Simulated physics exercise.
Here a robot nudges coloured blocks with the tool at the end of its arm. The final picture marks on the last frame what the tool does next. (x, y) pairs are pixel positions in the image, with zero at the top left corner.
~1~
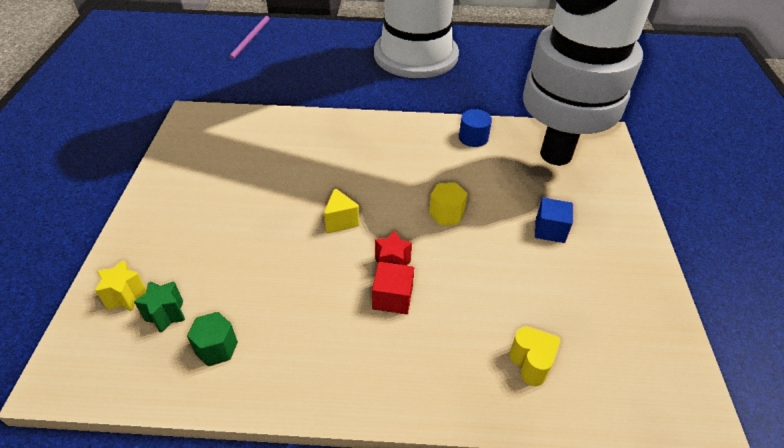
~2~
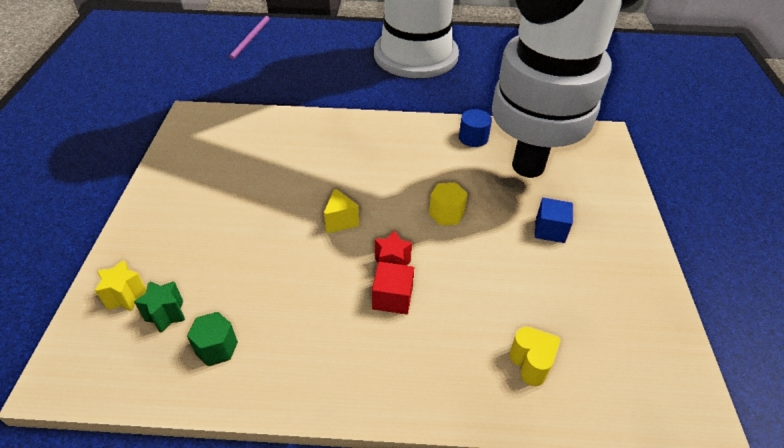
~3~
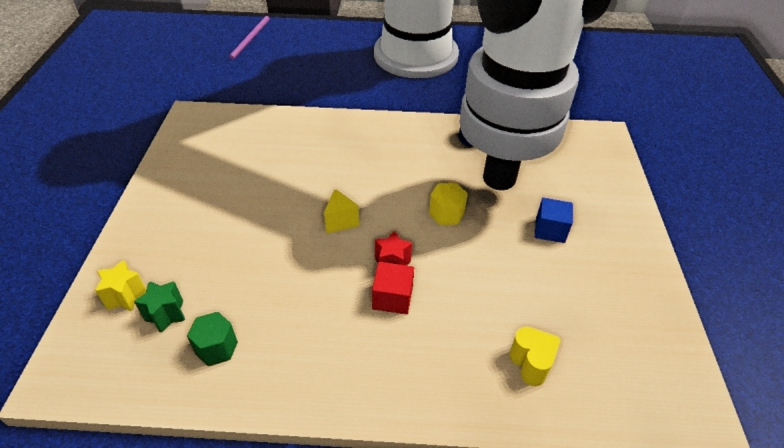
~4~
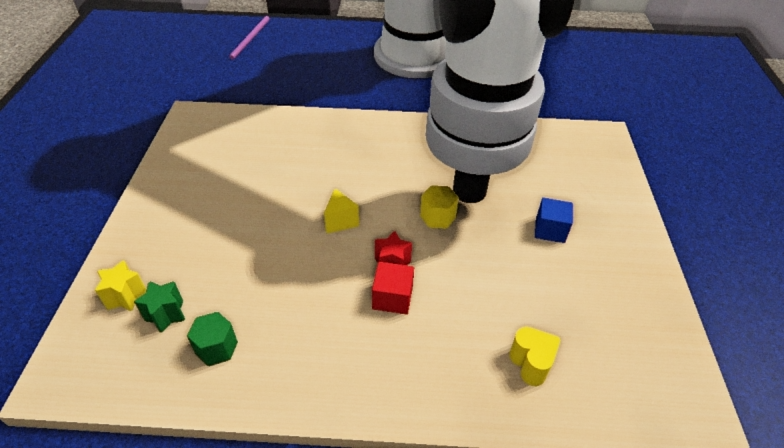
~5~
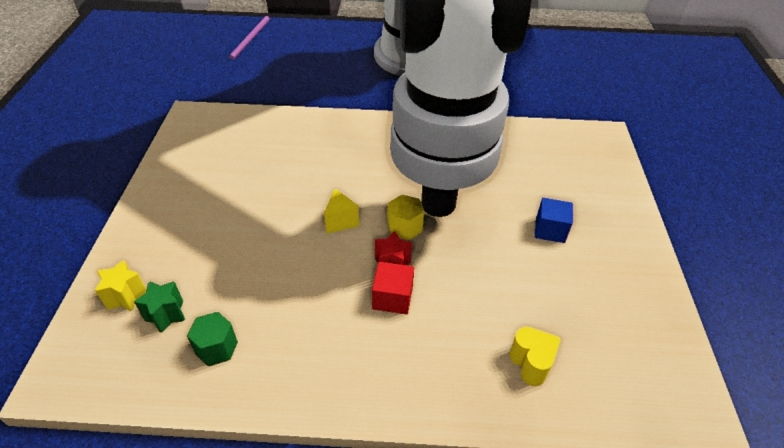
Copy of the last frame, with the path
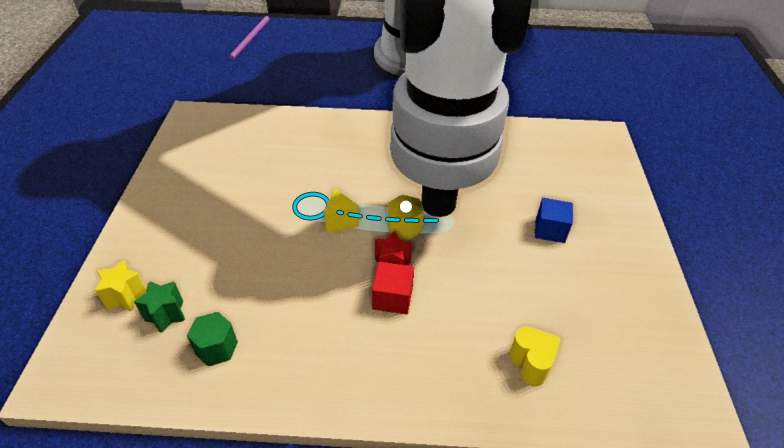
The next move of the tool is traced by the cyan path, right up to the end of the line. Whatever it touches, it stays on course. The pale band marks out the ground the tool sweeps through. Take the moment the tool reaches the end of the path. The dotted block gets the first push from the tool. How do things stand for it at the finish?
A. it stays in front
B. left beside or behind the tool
My answer is option B.
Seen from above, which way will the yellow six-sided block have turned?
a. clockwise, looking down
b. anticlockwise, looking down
That would be b.
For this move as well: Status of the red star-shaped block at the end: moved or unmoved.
That block stays in place.
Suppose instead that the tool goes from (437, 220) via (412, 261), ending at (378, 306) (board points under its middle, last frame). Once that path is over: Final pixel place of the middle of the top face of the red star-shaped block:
It ends at (354, 266).
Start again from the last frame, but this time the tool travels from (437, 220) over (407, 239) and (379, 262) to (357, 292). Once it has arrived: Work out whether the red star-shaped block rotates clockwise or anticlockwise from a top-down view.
The red star-shaped block rotates counterclockwise.
Path on the board, from (437, 220) by way of (372, 218) to (312, 206); the dot is on the yellow six-sided block.
On the path given first. One third of the way, tool (393, 205); yellow triangular block (334, 202), turned 10° clockwise; yellow six-sided block (366, 215), turned 30° anticlockwise.
Two thirds of the way, tool (351, 200); yellow triangular block (321, 205), turned 40° clockwise; yellow six-sided block (351, 221), turned 65° anticlockwise.
At the end, tool (310, 191); yellow triangular block (301, 206), turned 25° anticlockwise; red star-shaped block in place; yellow six-sided block (351, 221), turned 65° anticlockwise.
